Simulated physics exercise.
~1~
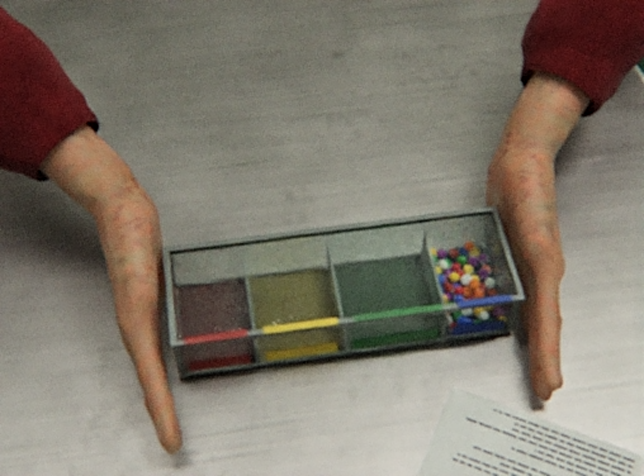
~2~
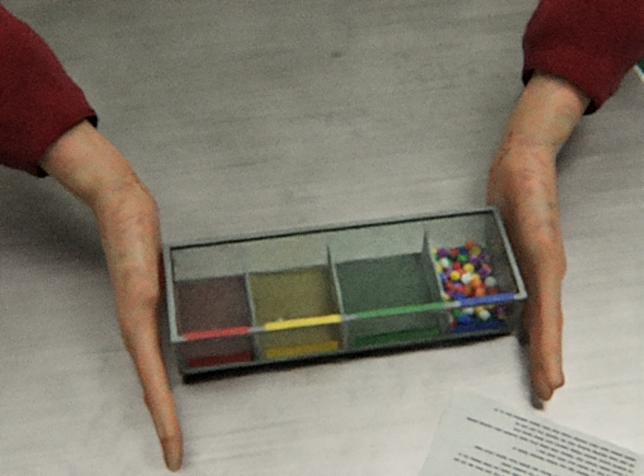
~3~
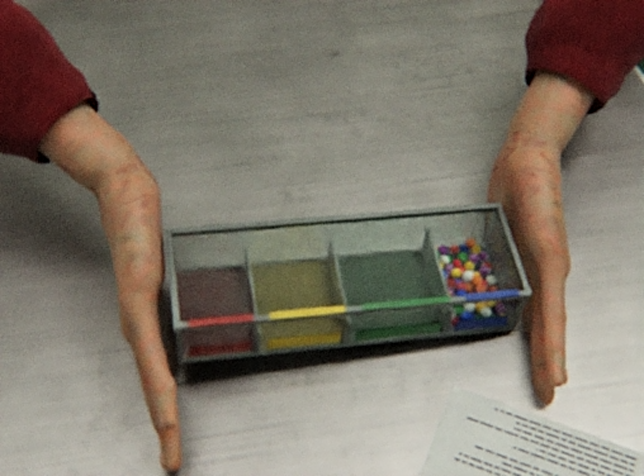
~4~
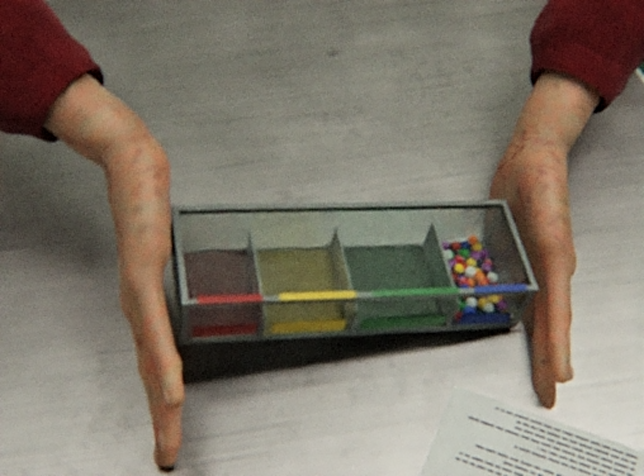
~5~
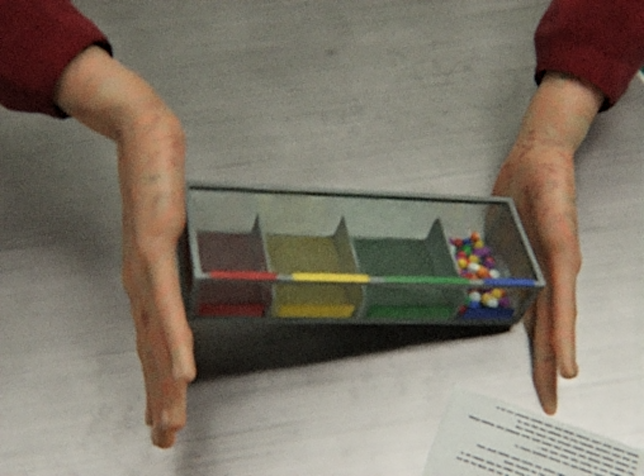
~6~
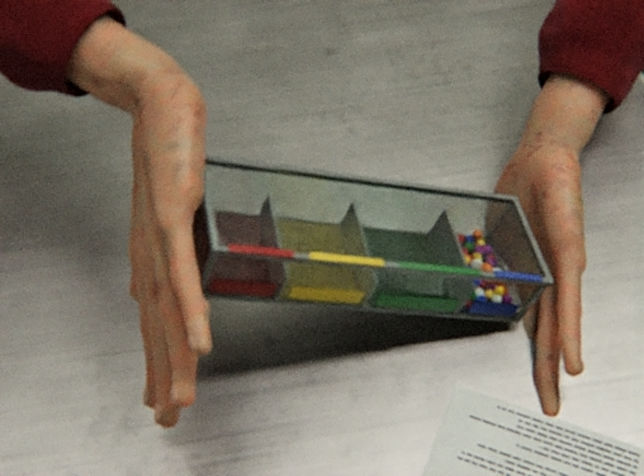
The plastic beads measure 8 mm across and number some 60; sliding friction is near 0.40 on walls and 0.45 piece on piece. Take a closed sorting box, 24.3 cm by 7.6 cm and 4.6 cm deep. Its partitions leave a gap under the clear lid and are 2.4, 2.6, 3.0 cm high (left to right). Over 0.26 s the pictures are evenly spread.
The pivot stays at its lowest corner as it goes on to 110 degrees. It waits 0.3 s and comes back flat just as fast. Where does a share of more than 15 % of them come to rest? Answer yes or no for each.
Red compartment: No, blue compartment: Yes, green compartment: No, yellow compartment: No.
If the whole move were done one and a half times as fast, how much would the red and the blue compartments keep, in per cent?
In that case red would keep 0 % and blue would keep 100 %.
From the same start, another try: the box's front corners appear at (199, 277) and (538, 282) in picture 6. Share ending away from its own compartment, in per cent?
It would come to roughly 0 percent.
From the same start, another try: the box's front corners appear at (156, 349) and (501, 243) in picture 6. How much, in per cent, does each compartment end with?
Red 65 %, blue 30 %, green 10 %, yellow 0 %.
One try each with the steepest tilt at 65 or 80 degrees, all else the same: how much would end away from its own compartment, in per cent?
About 0 and 0 per cent.
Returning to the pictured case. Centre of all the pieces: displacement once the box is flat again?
Around 1.0 centimetres, start to finish.
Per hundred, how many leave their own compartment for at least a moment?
Around 0 in a hundred.
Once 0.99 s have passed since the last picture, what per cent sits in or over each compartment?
In per cent: Red 0, blue 100, green 0, yellow 0.
Then, 0.99 s after the last picture, tilt 110 degrees; blue 100 %.
Then, 1.64 s after the last picture, tilt 56 degrees; blue 100 %.
Then, 2.34 s after the last picture, tilt 0 degrees; blue 100 %.
In the end, red 0 %, blue 100 %, green 0 %, yellow 0 %.
